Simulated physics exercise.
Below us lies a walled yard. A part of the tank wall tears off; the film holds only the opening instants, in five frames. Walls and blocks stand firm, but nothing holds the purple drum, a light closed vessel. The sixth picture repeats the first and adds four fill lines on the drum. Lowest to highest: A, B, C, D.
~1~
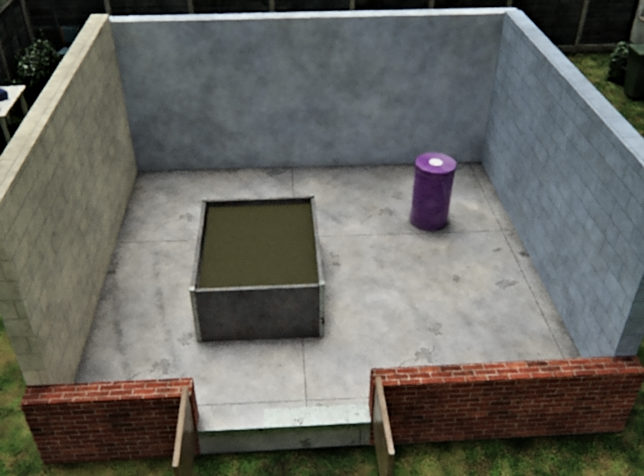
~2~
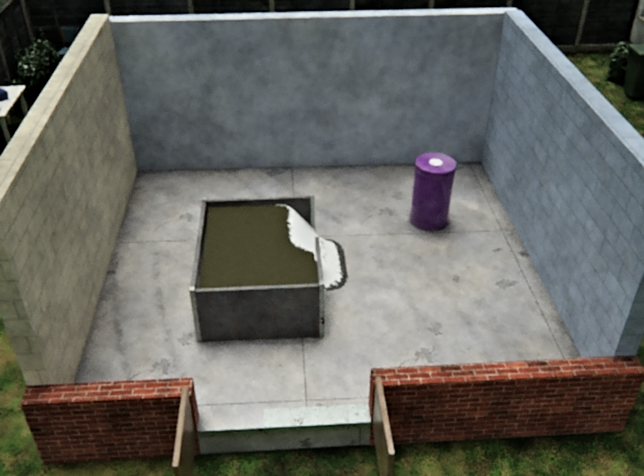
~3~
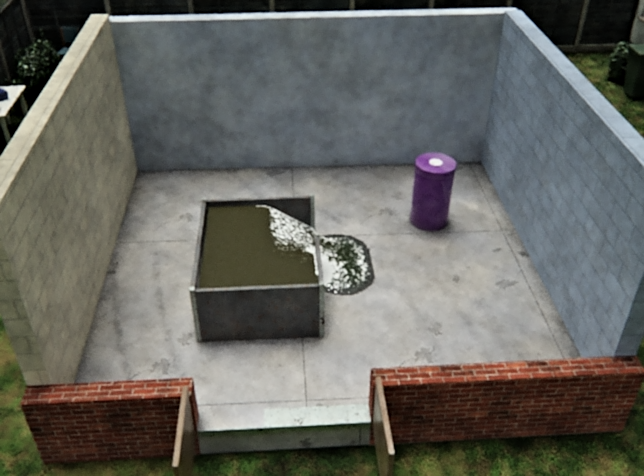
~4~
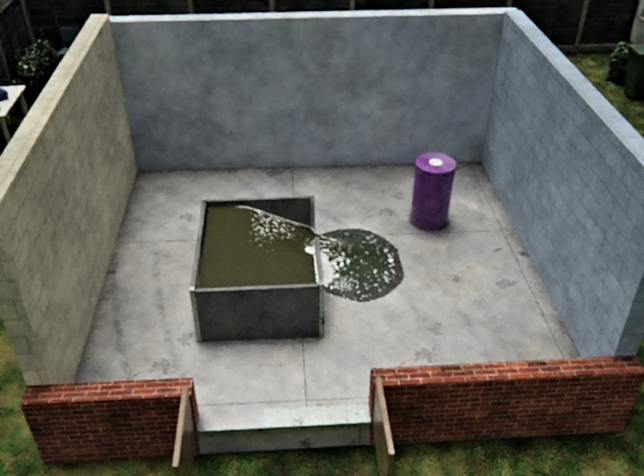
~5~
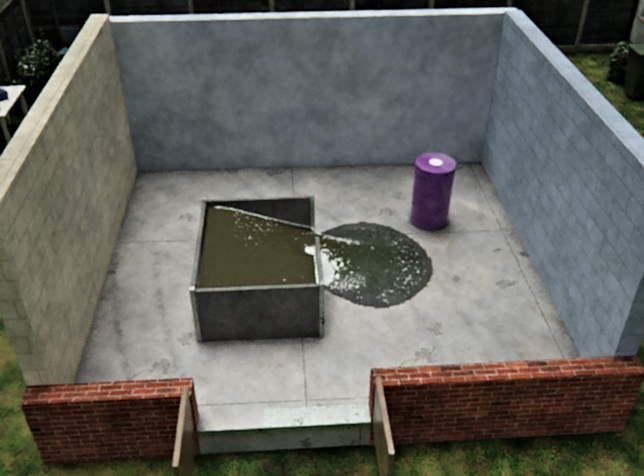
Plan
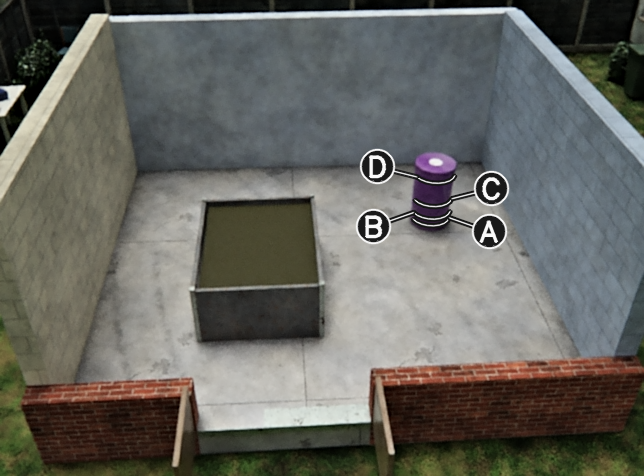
A walled yard with a concrete floor is seen from above, its pale side and back walls facing a low red-brick front wall with a gap in the middle. A grey tank full of murky green-brown water sits left of centre, and a purple drum stands upright at the right. Water pours over the tank's right side, foaming white, and spreads across the floor in a widening dark puddle, while the drum and view stay still.
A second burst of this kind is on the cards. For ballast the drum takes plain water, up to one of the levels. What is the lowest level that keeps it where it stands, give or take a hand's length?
C is the one.
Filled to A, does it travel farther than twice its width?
Yes.
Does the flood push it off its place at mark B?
Yes.
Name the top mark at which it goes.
Here it is mark B.
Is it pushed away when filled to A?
Yes, that goes wrong.
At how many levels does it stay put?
Two of the four.
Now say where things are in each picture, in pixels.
Lid of the purple drum at (435, 163); tank full, its middle at (258, 244); open gate at (283, 376), in the first frame.
Water covers 1 % of the ground, mostly out of sight from here, in the second frame.
In the third frame, 3 % of the ground wet, in view closest to the drum at (361, 247).
In the fourth frame, 5 % of the ground wet, in view closest to the drum at (388, 246).
Lid of the purple drum at (435, 163); 8 % of the ground wet, in view closest to the drum at (394, 232), in the fifth frame.
On the marked copy, A at (433, 225); B at (434, 219); C at (435, 206); D at (438, 183); from the bottom up A, B, C, D.
For mark A, it is pushed about 3 times its own width away.
For mark B, it is pushed about its own width away.
For mark C, it does not move.
For mark D, it does not move.
